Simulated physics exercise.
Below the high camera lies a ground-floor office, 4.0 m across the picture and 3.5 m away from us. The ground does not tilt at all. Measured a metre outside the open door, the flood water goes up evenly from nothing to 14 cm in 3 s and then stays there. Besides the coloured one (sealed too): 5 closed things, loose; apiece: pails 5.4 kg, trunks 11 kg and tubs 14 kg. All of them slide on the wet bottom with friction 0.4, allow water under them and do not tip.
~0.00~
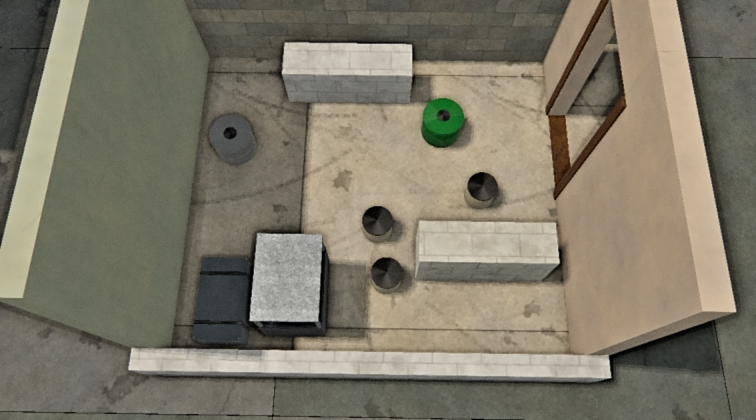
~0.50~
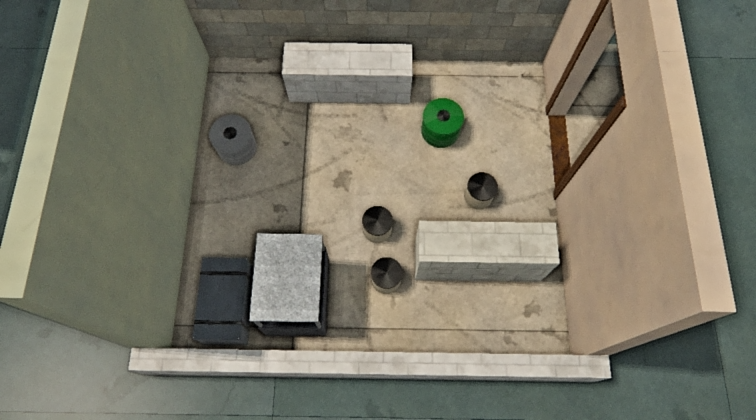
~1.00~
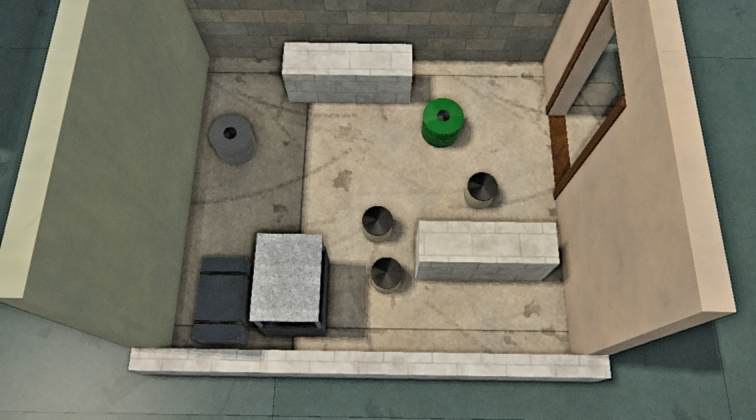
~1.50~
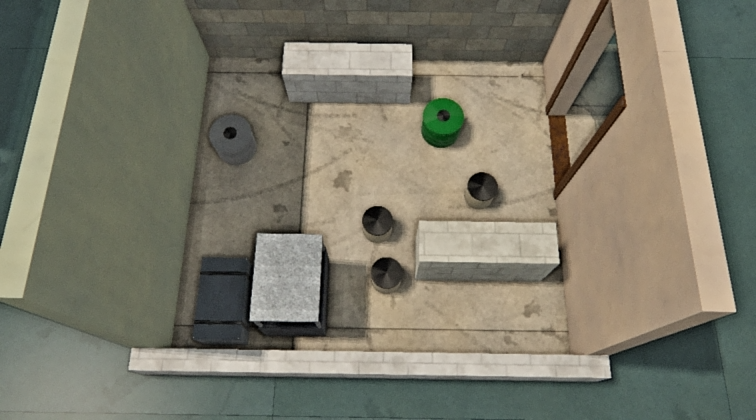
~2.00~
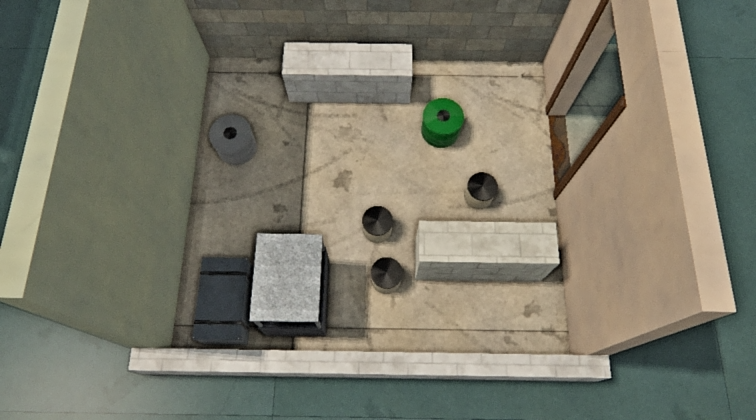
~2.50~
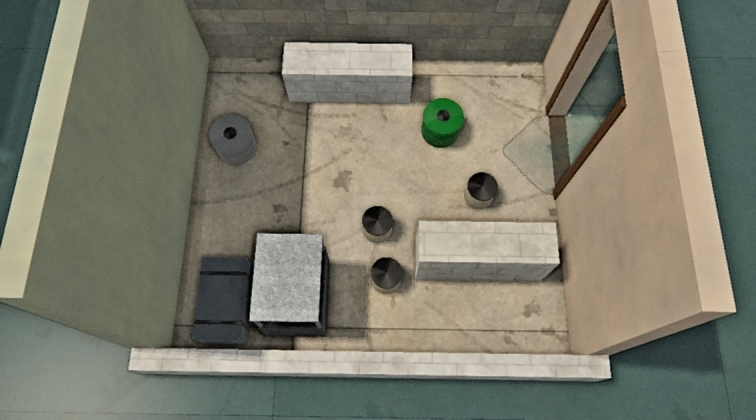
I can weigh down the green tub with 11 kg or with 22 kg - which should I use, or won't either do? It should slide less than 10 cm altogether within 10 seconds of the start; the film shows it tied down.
Go with the heavier one.
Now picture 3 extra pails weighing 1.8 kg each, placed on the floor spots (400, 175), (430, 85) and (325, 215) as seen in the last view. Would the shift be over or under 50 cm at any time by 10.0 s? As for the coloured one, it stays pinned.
Taking them in turn, the first is beyond the line, the second inside the line and the third beyond the line.
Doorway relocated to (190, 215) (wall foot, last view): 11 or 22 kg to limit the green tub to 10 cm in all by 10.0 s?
Then the lighter mass suffices.
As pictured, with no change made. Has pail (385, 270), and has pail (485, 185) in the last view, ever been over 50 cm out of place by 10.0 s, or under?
Respectively: Threshold not reached and threshold exceeded.
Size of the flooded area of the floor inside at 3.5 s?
About 2.0 m2 is covered.
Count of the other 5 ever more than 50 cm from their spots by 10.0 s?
That comes to 1.
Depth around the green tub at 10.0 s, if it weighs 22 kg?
About 6 cm.
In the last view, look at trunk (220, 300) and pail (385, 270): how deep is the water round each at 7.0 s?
Around 1 cm and 2 cm.
After 3.5 s the green tub would be 0 cm from its start with 11 kg and 0 cm from its start with 22 kg; 3 cm of water round it then.
After 4.5 s the green tub would be 17 cm from its start with 11 kg and 0 cm from its start with 22 kg; 5 cm of water round it then.
After 7.0 s the green tub would be 44 cm from its start with 11 kg and 0 cm from its start with 22 kg; 6 cm of water round it then.
After 10.0 s the green tub would be 99 cm from its start with 11 kg and 0 cm from its start with 22 kg; 6 cm of water round it then.
